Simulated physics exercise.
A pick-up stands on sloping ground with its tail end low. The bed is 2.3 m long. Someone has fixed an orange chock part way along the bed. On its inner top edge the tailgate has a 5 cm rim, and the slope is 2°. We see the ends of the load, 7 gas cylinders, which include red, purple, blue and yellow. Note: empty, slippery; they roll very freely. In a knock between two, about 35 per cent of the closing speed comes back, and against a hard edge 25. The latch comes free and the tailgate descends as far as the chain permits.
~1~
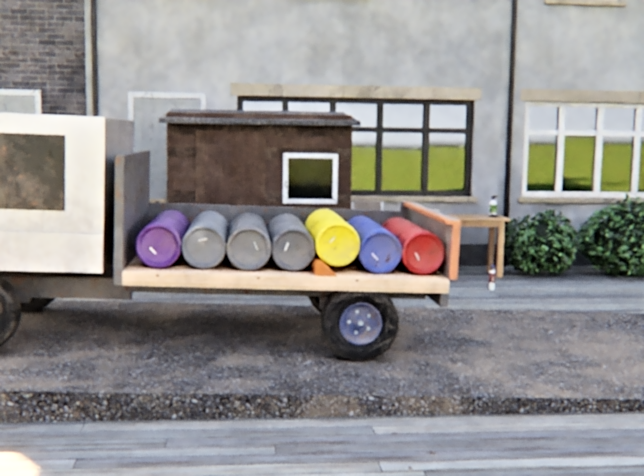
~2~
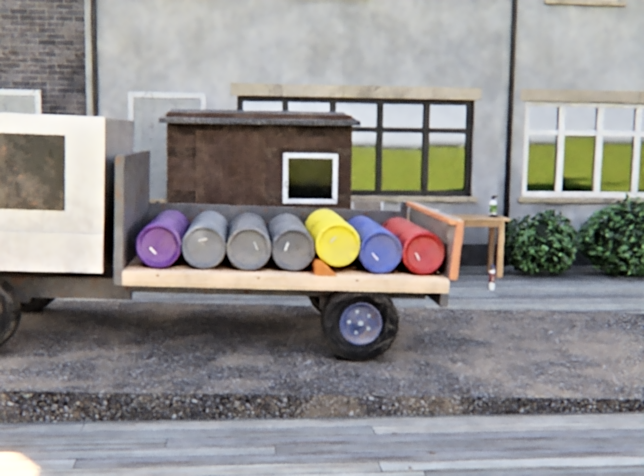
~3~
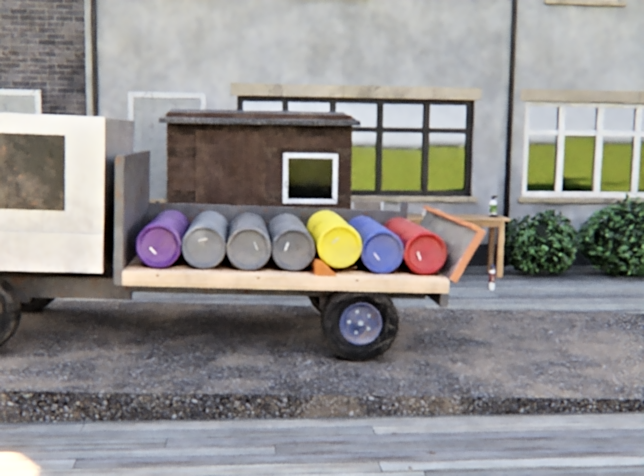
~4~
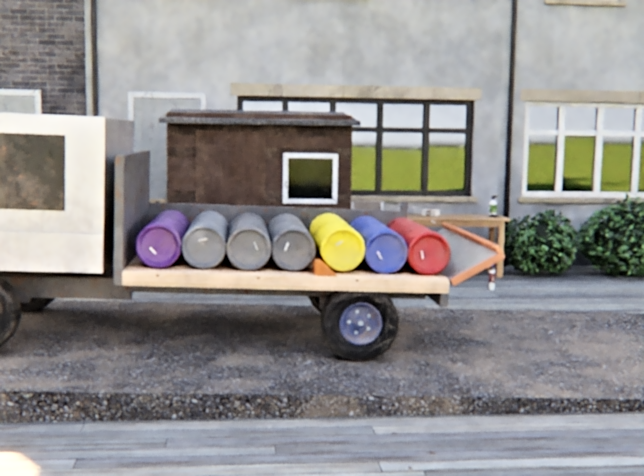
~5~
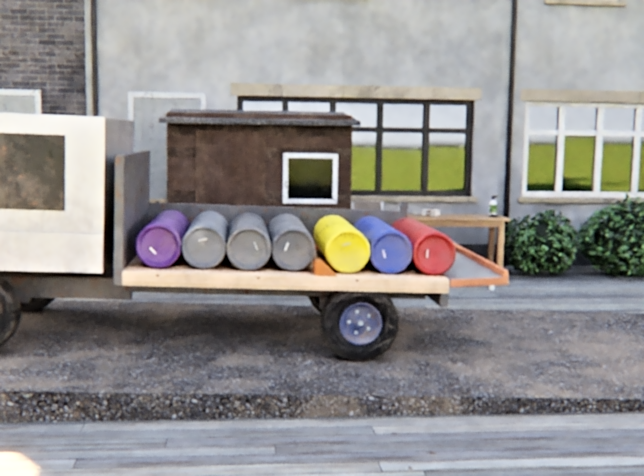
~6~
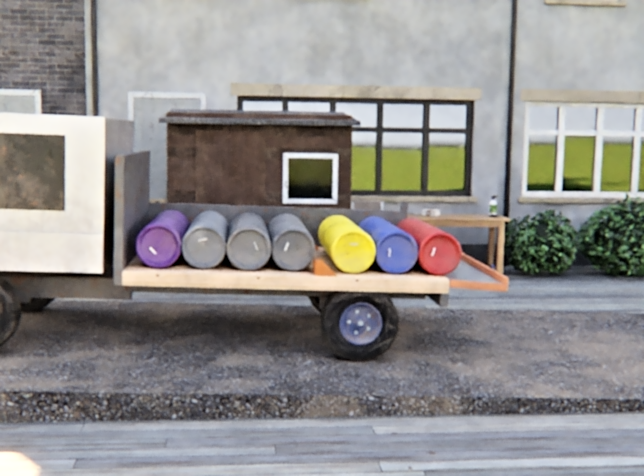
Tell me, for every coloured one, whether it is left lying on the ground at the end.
Red: Never leaves, purple: Never leaves, blue: Never leaves, yellow: Never leaves.
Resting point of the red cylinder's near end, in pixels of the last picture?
It comes to rest around (485, 258).
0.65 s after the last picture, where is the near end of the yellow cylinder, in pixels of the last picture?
(380, 253), more or less.
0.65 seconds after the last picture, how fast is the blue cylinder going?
It's travelling at about 0.3 m/s.
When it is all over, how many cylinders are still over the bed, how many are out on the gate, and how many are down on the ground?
6 / 1 / 0.
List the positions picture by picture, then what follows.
The first picture shows red at (424, 254), purple at (158, 246), blue at (381, 253), yellow at (338, 245); gate 88° above level, tip at (457, 223); 7 of the 7 make up the bottom layer on the bed.
The second picture shows red at (425, 254), purple at (158, 246), blue at (381, 253), yellow at (338, 245); gate 85° above level, tip at (460, 224).
The third picture shows red at (426, 254), purple at (158, 246), blue at (383, 253), yellow at (340, 246); gate 61° above level, tip at (481, 232).
The fourth picture shows red at (430, 254), purple at (158, 246), blue at (387, 253), yellow at (343, 250); gate 29° above level, tip at (501, 256).
The fifth picture shows red at (435, 254), purple at (158, 246), blue at (392, 253), yellow at (348, 252); gate 2° above level, tip at (505, 281).
The sixth picture shows red at (441, 254), purple at (158, 246), blue at (397, 253), yellow at (354, 252); gate 5° below level, tip at (504, 288).
Then, 0.6 s after the last picture, red is on the gate, 20 cm past the hinge, rolling right; purple is on the bed, 210 cm short of the hinge; blue is on the bed, 15 cm short of the hinge, rolling right; yellow is on the bed, 50 cm short of the hinge, rolling right; 0 out so far.
Then, 1.5 s after the last picture, red is on the gate, 30 cm past the hinge; blue is on the bed, 5 cm short of the hinge; yellow is on the bed, 35 cm short of the hinge; no change for purple; 0 out so far.
At rest (2.3 s after the last picture), red is on the gate, 30 cm past the hinge; purple is on the bed, 210 cm short of the hinge; blue is on the bed, 5 cm short of the hinge; yellow is on the bed, 35 cm short of the hinge; 0 out so far.
